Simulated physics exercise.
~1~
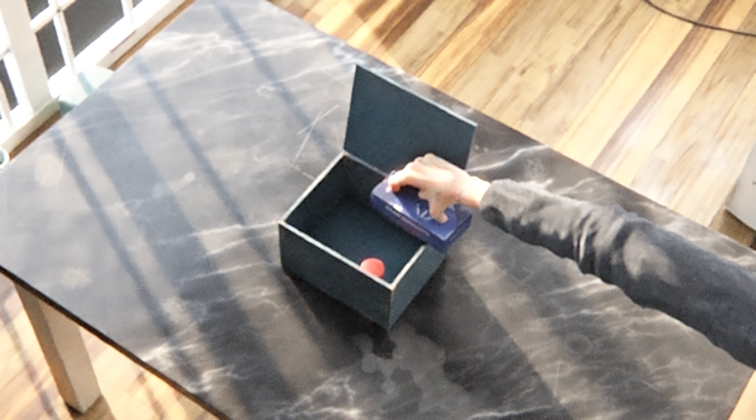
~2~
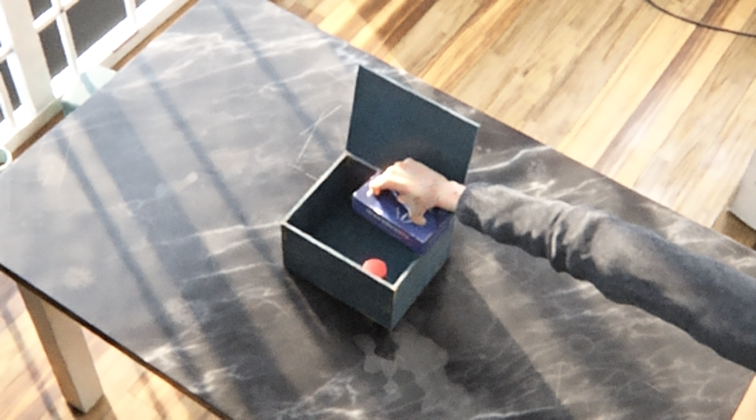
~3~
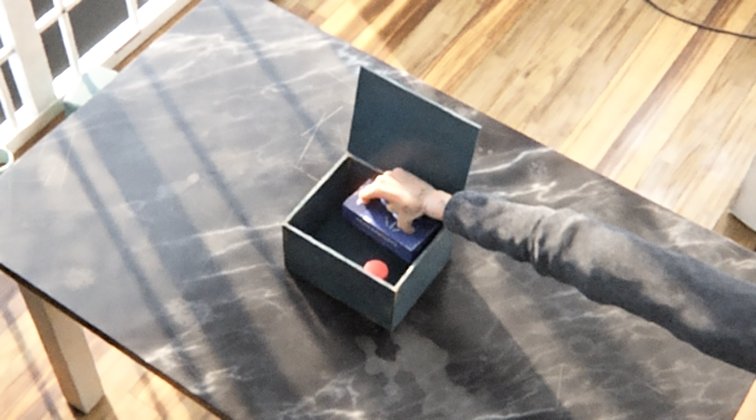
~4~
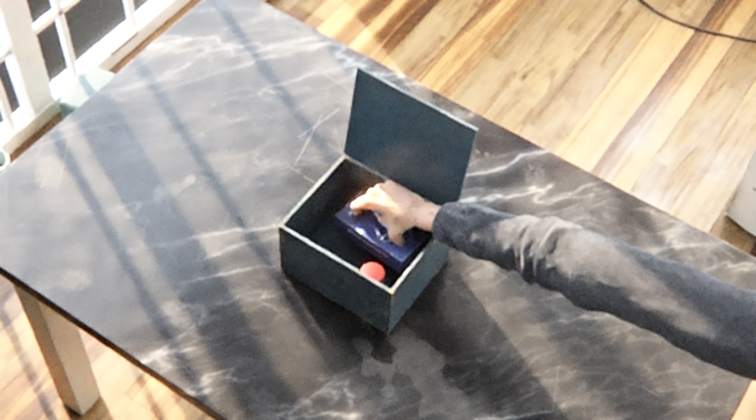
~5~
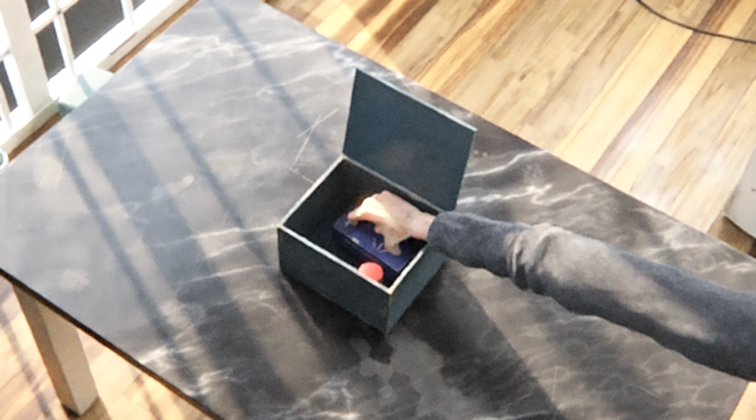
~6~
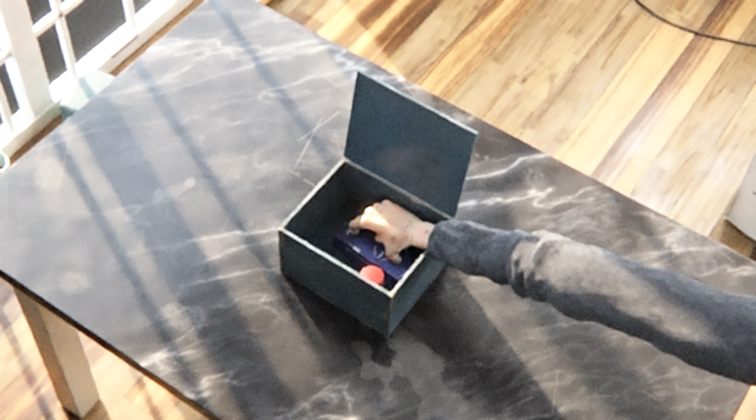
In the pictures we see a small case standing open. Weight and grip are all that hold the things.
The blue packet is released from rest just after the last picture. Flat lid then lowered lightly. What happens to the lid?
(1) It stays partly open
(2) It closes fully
It closes fully.
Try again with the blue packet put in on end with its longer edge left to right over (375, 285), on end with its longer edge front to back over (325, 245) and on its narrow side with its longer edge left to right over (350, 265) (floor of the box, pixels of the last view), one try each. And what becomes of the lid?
Going through the three tries, the lid hangs open, then hangs open, then settles all the way.
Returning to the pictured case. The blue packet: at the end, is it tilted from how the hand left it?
In the end, the blue packet keeps its orientation.
Then, 1.10 s on from there, lid starting down.
Then, 1.60 s on from there, lid 59° above the rim.
Then, 1.90 s on from there, lid 37° above the rim.
Then, 2.20 s on from there, lid 12° above the rim.
In the end, lid shut; both unmoved. At the end, from the last picture's camera, blue packet near (378, 251).
